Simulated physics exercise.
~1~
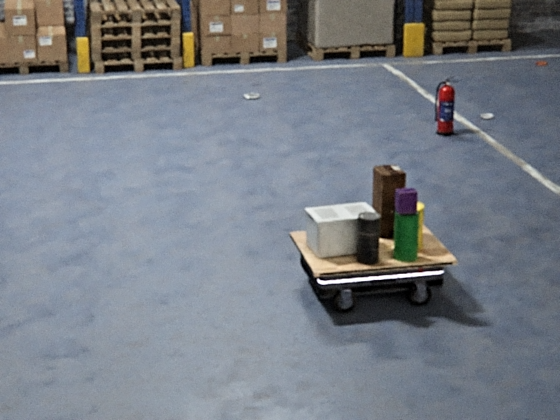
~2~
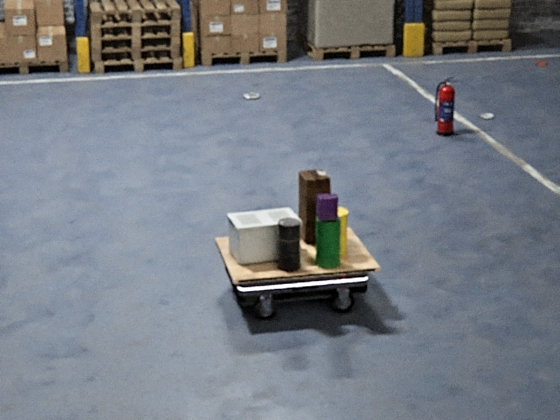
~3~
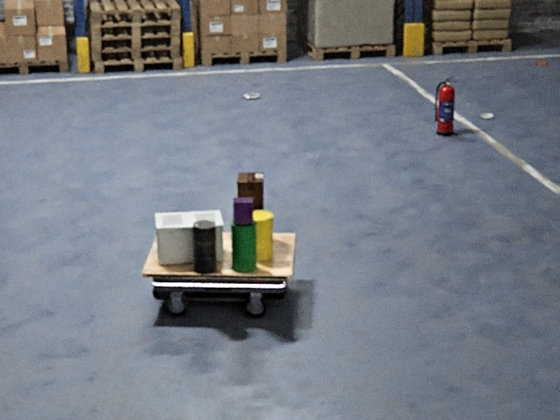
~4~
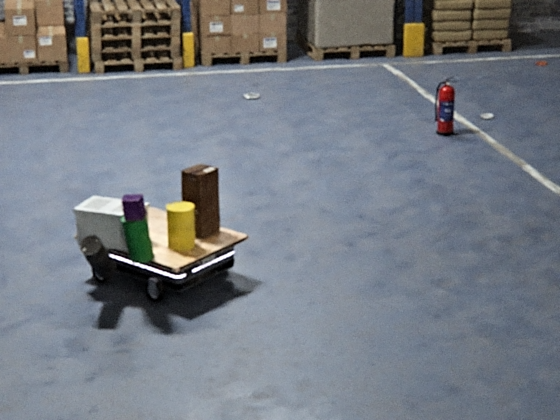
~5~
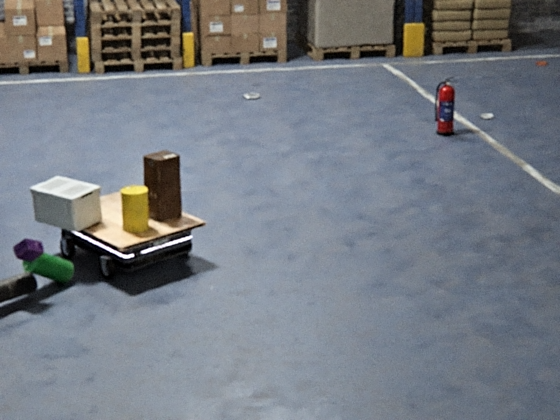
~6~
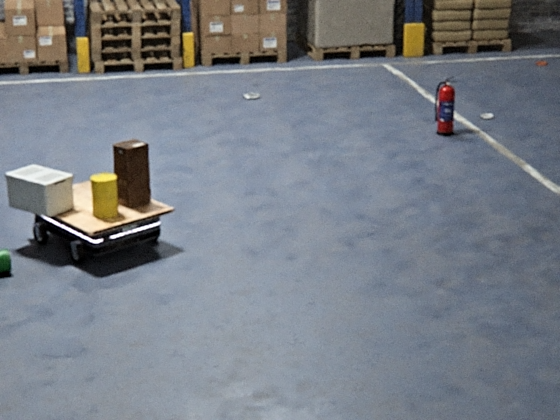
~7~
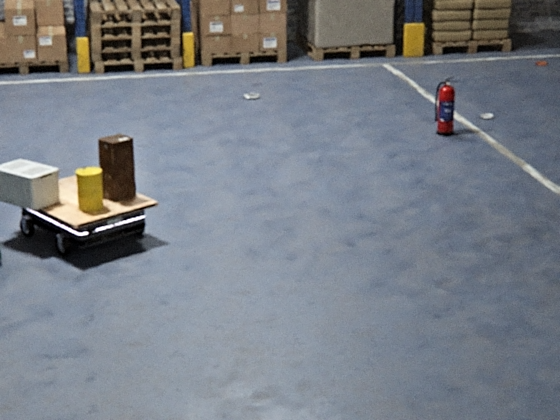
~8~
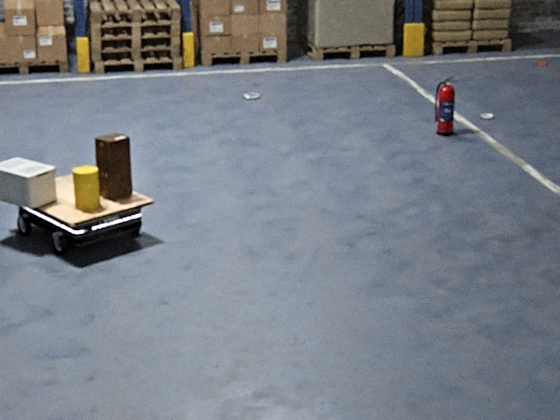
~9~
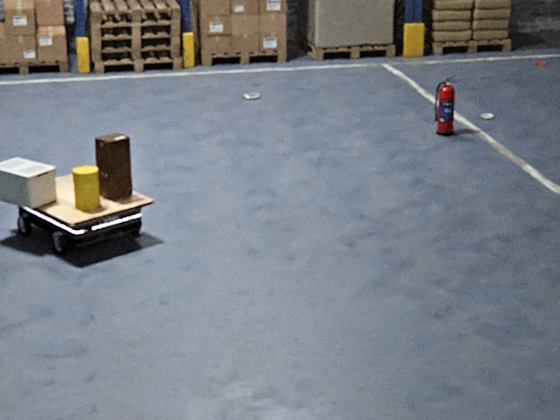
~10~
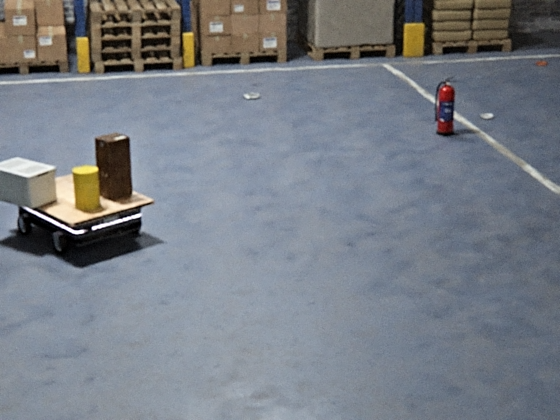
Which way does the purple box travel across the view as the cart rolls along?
The purple box travels to the left, first riding on the cart and then falling off its left side.
